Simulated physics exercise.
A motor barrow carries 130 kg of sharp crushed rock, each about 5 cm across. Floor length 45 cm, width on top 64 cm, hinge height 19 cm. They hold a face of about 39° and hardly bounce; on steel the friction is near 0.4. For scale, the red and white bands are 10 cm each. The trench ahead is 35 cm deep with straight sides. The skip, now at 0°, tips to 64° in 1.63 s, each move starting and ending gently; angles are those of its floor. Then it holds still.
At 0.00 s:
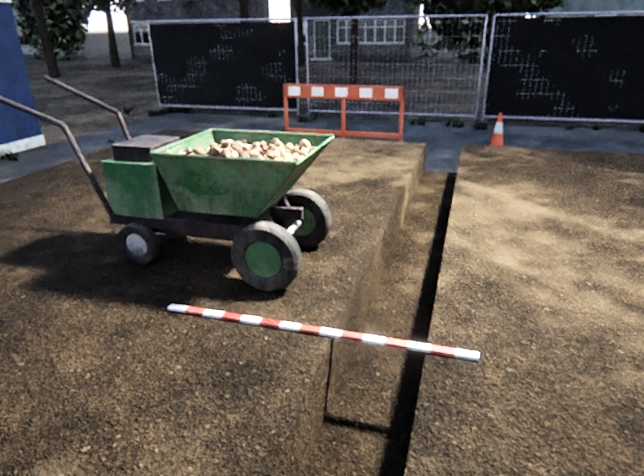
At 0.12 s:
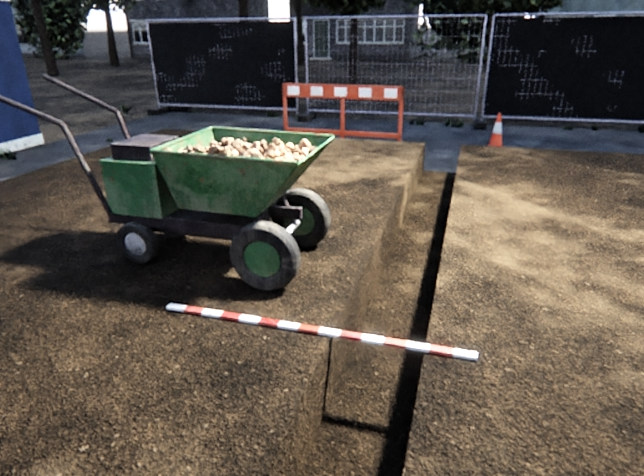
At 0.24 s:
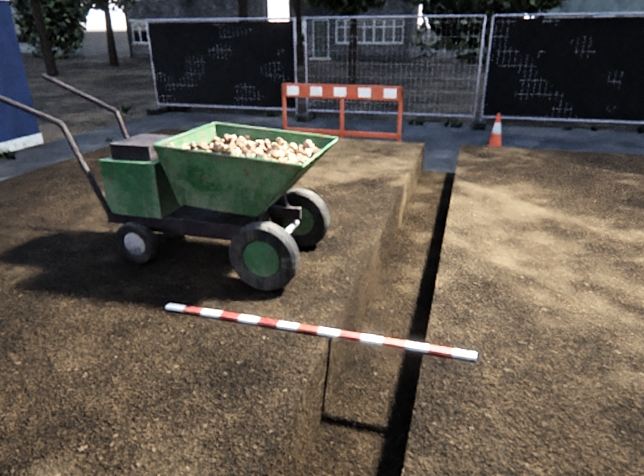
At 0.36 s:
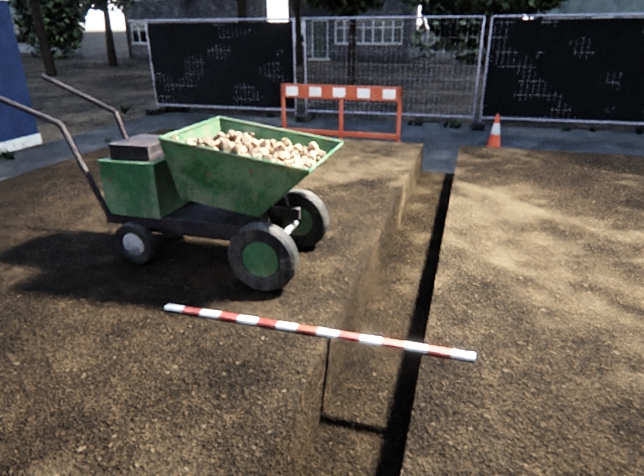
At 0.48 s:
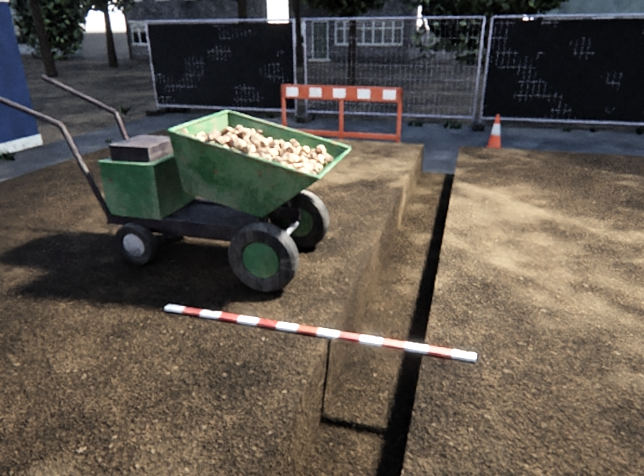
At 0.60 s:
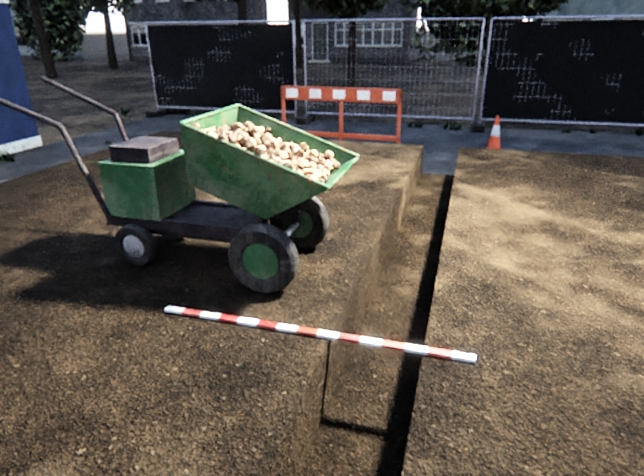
On a fenced dirt site, a green motor barrow's skip full of stones tilts steadily rightward.
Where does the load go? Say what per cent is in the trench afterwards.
Roughly 57 per cent ends in the trench.
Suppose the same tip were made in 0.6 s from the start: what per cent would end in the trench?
In that case some 50 per cent.
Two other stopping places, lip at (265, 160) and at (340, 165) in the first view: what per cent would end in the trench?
About 55 and 35 per cent.
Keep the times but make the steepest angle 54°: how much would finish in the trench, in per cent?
In that case some 10 per cent.
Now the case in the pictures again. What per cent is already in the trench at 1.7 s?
About 10 per cent by then.
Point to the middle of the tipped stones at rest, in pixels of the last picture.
Near (401, 329).
After 1.2 s the floor is at 54°; 100 % in the skip; the foremost stones are at (366, 221).
After 1.7 s the floor is at 64°; 91 % in the skip, 9 % in the trench; the foremost stones are at (422, 341).
After 2.1 s the floor is at 64°; 73 % in the skip, 27 % in the trench; the foremost stones are at (440, 305).
After 4.0 s the floor is at 64°; 42 % in the skip, 57 % in the trench; the foremost stones are at (445, 332).
